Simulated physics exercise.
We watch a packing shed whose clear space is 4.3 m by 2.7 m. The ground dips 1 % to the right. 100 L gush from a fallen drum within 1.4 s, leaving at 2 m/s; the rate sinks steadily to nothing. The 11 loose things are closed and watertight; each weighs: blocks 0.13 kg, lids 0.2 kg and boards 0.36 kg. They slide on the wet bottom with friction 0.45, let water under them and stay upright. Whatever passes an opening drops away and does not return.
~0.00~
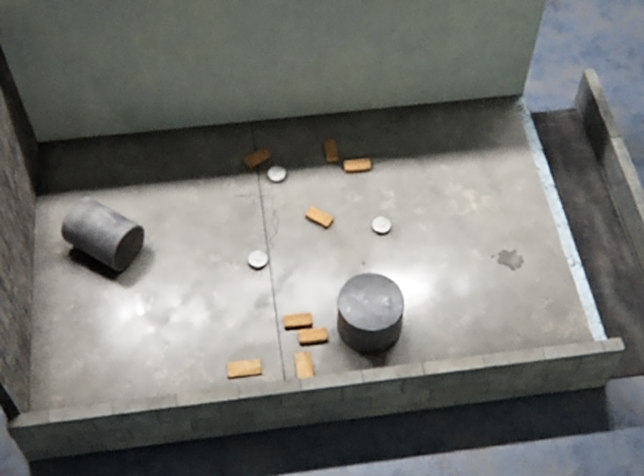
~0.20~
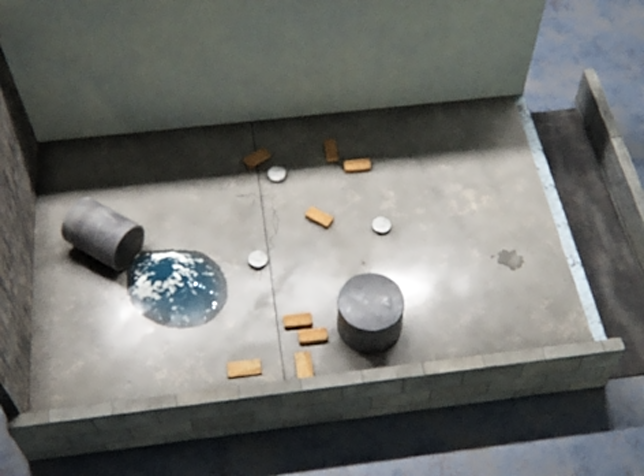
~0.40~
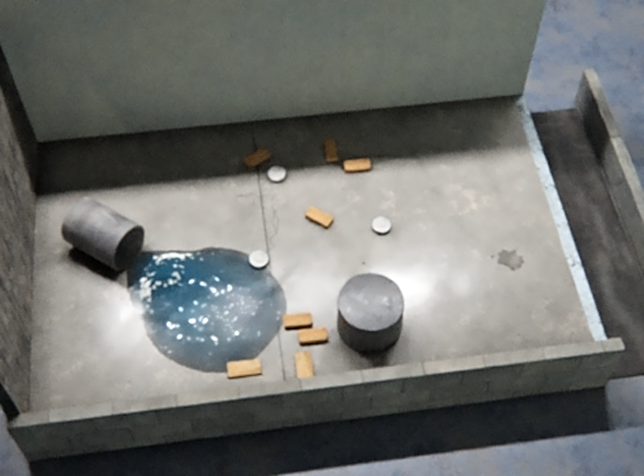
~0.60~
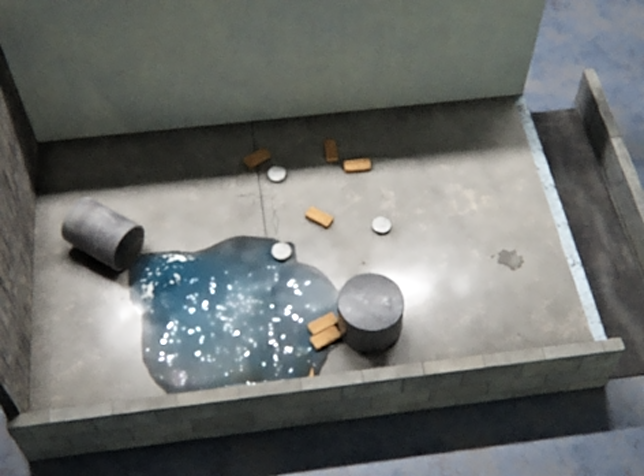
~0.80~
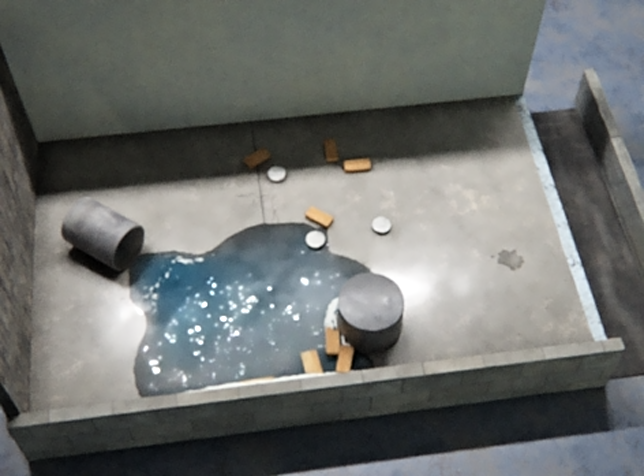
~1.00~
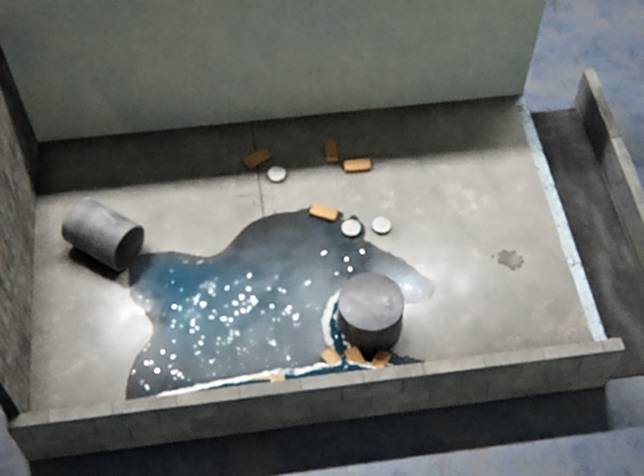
Water spreads rightward across a walled concrete floor, pushing several orange blocks and a pale lid.
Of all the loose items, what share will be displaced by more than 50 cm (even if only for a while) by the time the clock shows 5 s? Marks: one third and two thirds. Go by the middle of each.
That comes to between one and two thirds.
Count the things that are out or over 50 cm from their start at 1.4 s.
4 of them.
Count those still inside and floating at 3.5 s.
1 of them.
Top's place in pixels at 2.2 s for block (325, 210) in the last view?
Near (344, 177).
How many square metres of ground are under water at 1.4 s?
About 3.5 m2.
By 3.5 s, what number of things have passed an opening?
By then 3.
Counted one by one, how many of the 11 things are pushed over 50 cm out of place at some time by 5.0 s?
7 of them.
After 1.4 s 4 of 11 are over 50 cm from their spots; 4 afloat.
After 2.2 s 6 of 11 are over 50 cm from their spots; 3 afloat.
After 3.5 s 6 of 11 are over 50 cm from their spots; 1 afloat.
After 5.0 s 7 of 11 are over 50 cm from their spots, and 7 have been at some point; 1 afloat.
